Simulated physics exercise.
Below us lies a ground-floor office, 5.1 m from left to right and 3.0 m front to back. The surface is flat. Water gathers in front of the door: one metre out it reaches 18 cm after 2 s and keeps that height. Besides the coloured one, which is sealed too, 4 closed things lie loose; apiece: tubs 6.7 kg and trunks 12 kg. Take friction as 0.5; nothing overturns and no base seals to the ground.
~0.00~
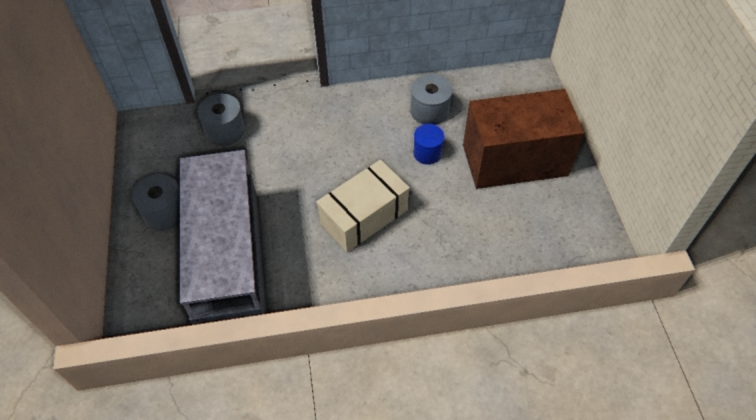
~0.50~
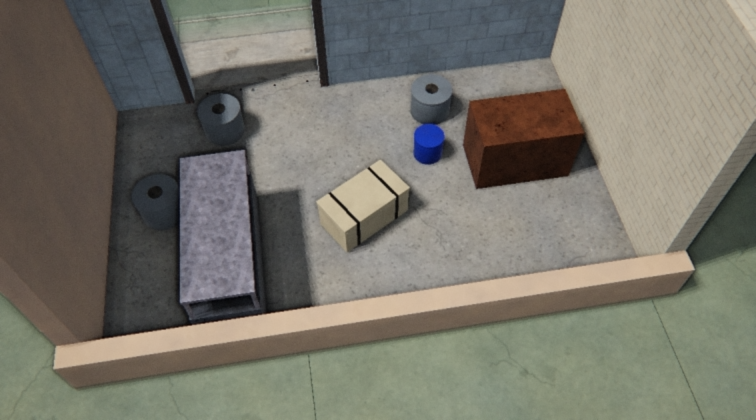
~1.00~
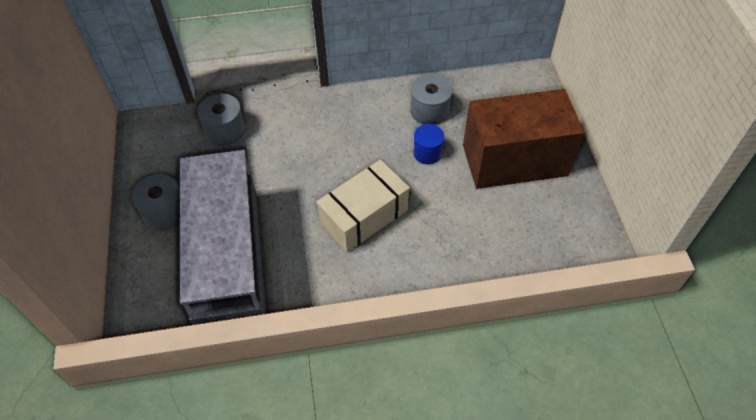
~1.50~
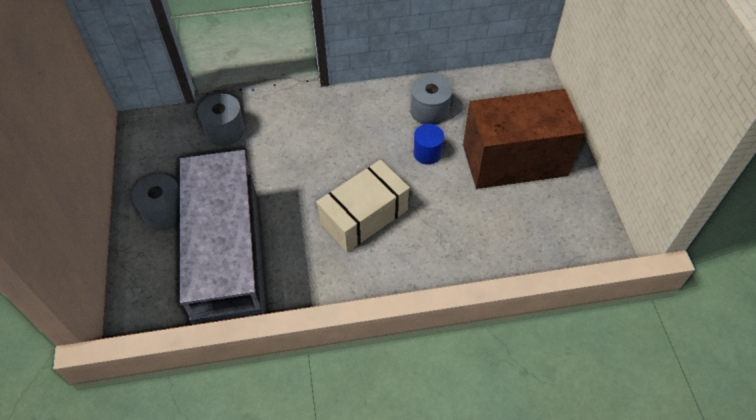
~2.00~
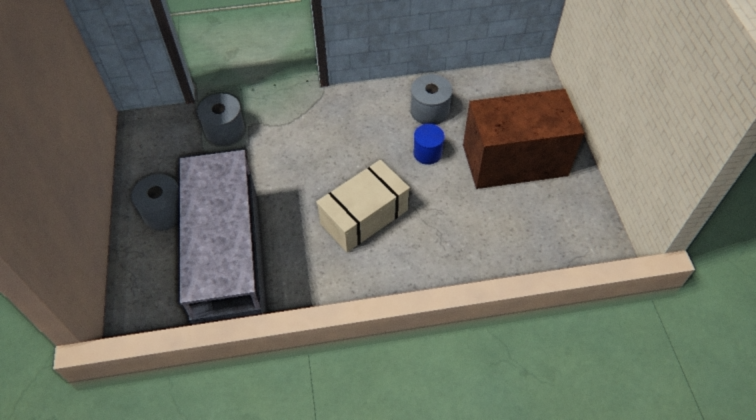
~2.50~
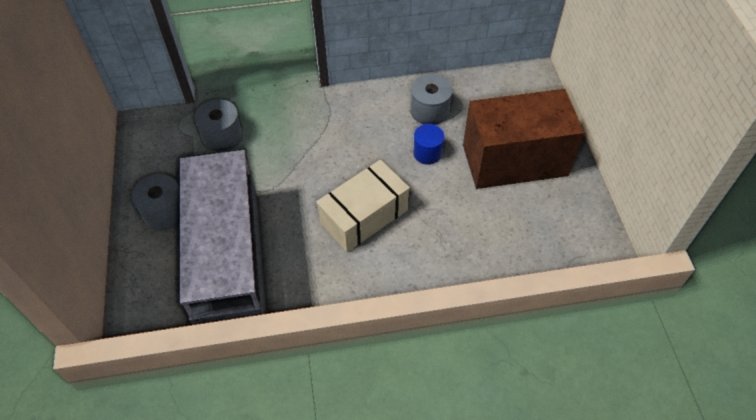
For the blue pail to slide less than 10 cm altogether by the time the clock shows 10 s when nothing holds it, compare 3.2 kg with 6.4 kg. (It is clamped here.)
I expect that only the larger load is enough.
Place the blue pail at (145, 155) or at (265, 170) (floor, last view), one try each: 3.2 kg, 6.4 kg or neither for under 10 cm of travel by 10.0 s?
In turn: Neither holds; neither is enough.
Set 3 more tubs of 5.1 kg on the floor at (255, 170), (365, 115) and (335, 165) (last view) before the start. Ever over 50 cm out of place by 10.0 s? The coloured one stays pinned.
In turn: More, short of it, over.
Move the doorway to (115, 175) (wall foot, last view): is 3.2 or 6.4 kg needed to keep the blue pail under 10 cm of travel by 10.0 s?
In that case neither weight holds it.
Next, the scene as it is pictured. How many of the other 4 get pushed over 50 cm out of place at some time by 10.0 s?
3 of them.
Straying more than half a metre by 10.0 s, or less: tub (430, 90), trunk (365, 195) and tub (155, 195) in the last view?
In that order: Under, past it, over.
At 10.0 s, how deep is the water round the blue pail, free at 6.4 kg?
Roughly 5 cm.
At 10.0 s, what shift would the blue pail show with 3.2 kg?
About 20 cm.
After 3.5 s the blue pail would be 0 cm from its start with 3.2 kg and 0 cm from its start with 6.4 kg; 0 cm of water round it then.
After 4.5 s the blue pail would be 0 cm from its start with 3.2 kg and 0 cm from its start with 6.4 kg; 2 cm of water round it then.
After 7.0 s the blue pail would be 0 cm from its start with 3.2 kg and 0 cm from its start with 6.4 kg; 2 cm of water round it then.
After 10.0 s the blue pail would be 22 cm from its start with 3.2 kg and 0 cm from its start with 6.4 kg; 5 cm of water round it then.
